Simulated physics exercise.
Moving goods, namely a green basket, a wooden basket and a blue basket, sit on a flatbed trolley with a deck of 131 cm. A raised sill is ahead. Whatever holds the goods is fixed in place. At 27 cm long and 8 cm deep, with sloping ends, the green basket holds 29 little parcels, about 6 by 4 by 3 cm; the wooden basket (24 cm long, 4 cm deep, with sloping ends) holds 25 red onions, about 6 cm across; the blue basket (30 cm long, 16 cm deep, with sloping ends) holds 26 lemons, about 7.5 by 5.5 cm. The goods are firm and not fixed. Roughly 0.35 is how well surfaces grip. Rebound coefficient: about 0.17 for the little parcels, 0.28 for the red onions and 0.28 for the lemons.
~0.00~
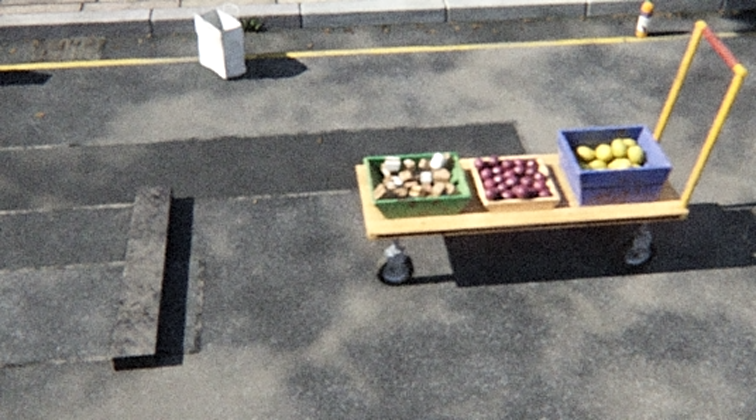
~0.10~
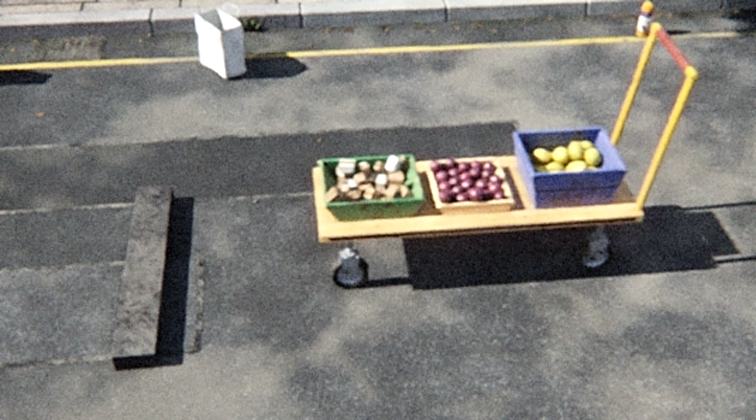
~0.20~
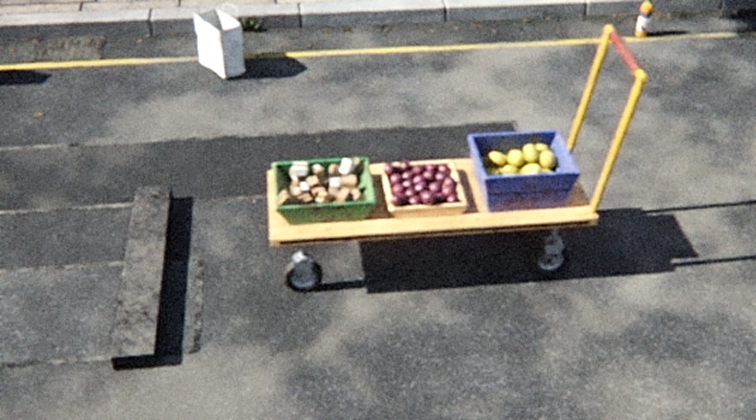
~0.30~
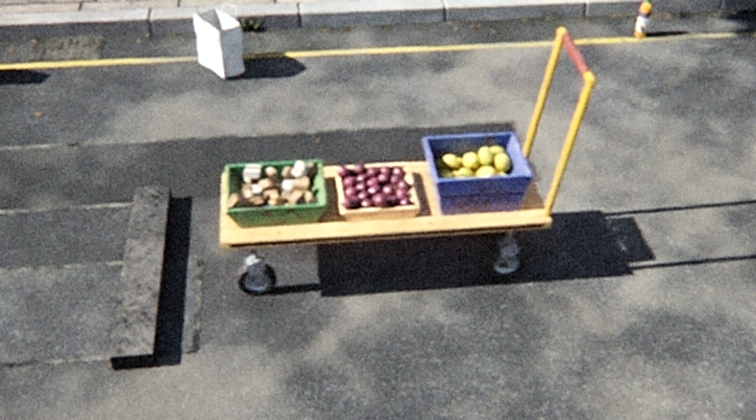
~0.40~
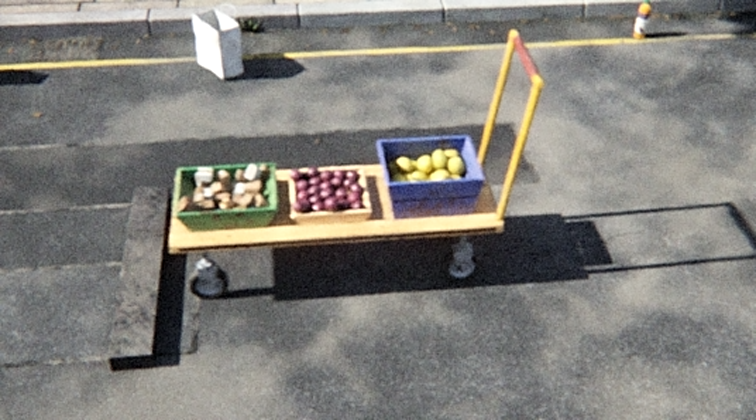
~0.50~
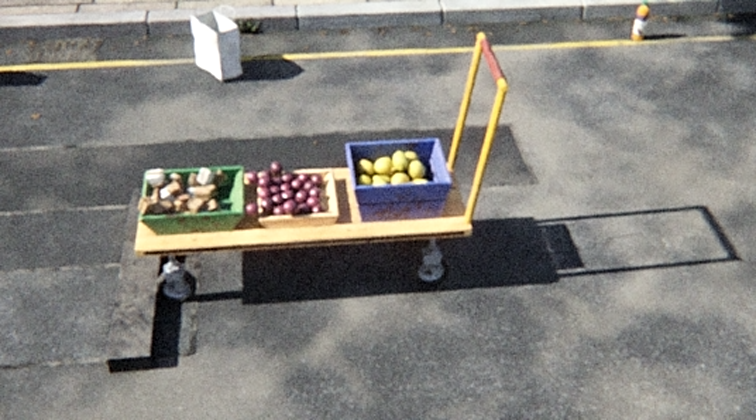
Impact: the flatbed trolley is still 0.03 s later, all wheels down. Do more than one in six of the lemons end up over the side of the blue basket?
No.
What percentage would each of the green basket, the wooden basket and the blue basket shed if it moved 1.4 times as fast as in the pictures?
Green basket 30, wooden basket 40, blue basket 0 per cent.
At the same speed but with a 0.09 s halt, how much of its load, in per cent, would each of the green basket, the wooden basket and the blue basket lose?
You'd end up with green basket at 10 %, wooden basket at 30 % and blue basket at 0 %.
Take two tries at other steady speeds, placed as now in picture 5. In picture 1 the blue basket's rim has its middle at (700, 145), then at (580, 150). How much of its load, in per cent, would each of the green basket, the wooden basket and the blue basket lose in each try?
Per cent lost, first try then second - green basket: 30, 10; wooden basket: 50, 20; blue basket: 0, 0.
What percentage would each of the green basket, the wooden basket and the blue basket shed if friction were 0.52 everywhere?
Green basket 10, wooden basket 30, blue basket 0 per cent.
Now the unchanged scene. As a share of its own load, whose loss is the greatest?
That would be the wooden basket.
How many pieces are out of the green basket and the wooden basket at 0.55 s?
Estimate at that time - green basket 0, wooden basket 3, give or take.
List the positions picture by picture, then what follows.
In the first picture (places track the rim corner closest to us here), blue basket (581, 172); wooden basket (487, 203); 88 cm to go; all still inside.
The second picture shows blue basket (535, 174); wooden basket (441, 205); 69 cm to go.
The third picture shows blue basket (487, 177); wooden basket (393, 208); 50 cm to go.
The fourth picture shows blue basket (438, 180); wooden basket (344, 211); 31 cm to go.
The fifth picture shows blue basket (389, 184); wooden basket (295, 215); 12 cm to go.
The sixth picture shows blue basket (356, 187); wooden basket (262, 219); stopped; 2 out, the lowest onion at (253, 210).
After 0.55 s, the green basket has all 29, the wooden basket is down by 3 of 25 and the blue basket has all 26.
After 0.67 s, the green basket is down by 2 of 29, the wooden basket is down by 7 of 25 and the blue basket has all 26.
After 0.90 s, the green basket is down by 2 of 29, the wooden basket is down by 8 of 25 and the blue basket has all 26.
Final count (at 1.40 s), the green basket is down by 2 of 29, the wooden basket is down by 8 of 25 and the blue basket has all 26. Asked share, 0 of 26, 0 per cent.
